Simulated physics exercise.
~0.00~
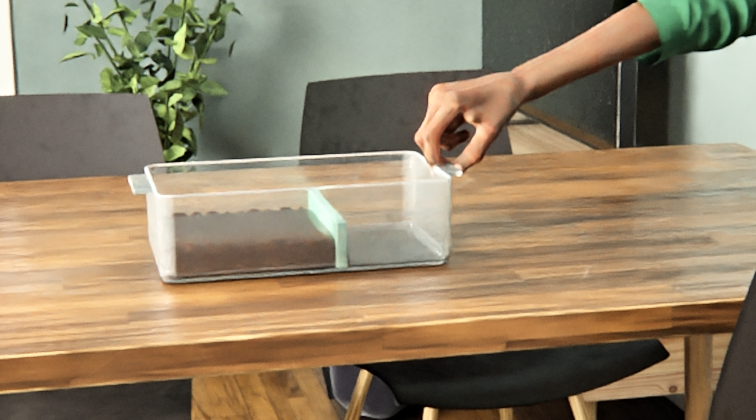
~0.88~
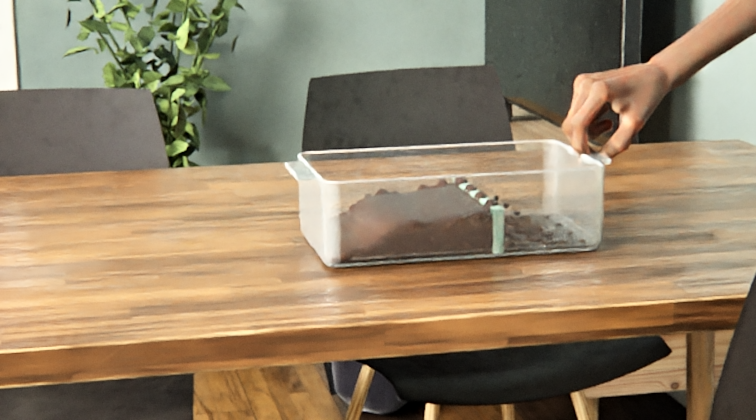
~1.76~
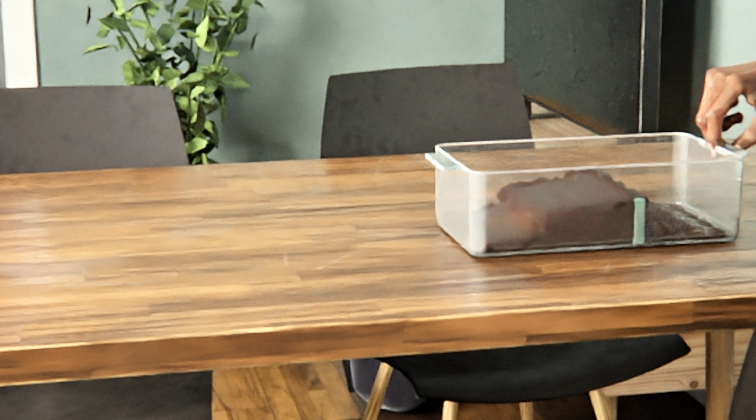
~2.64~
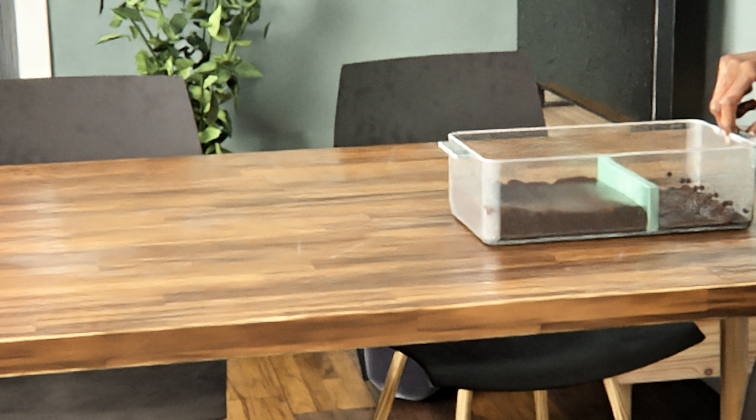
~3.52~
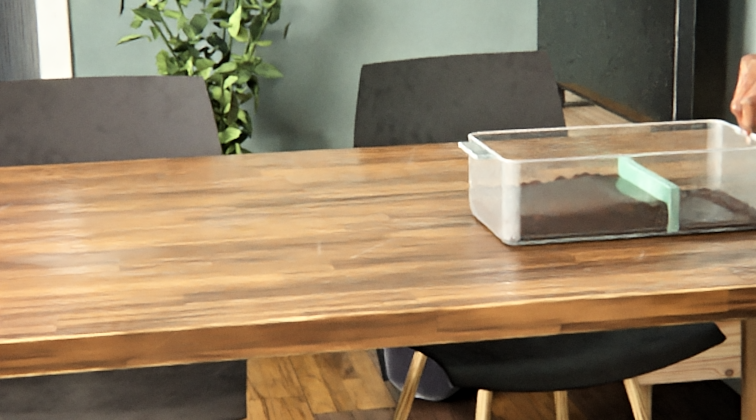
Clear food box with a green divider sliding right across a wooden table, pulled by a hand, dark contents spilling past the divider.
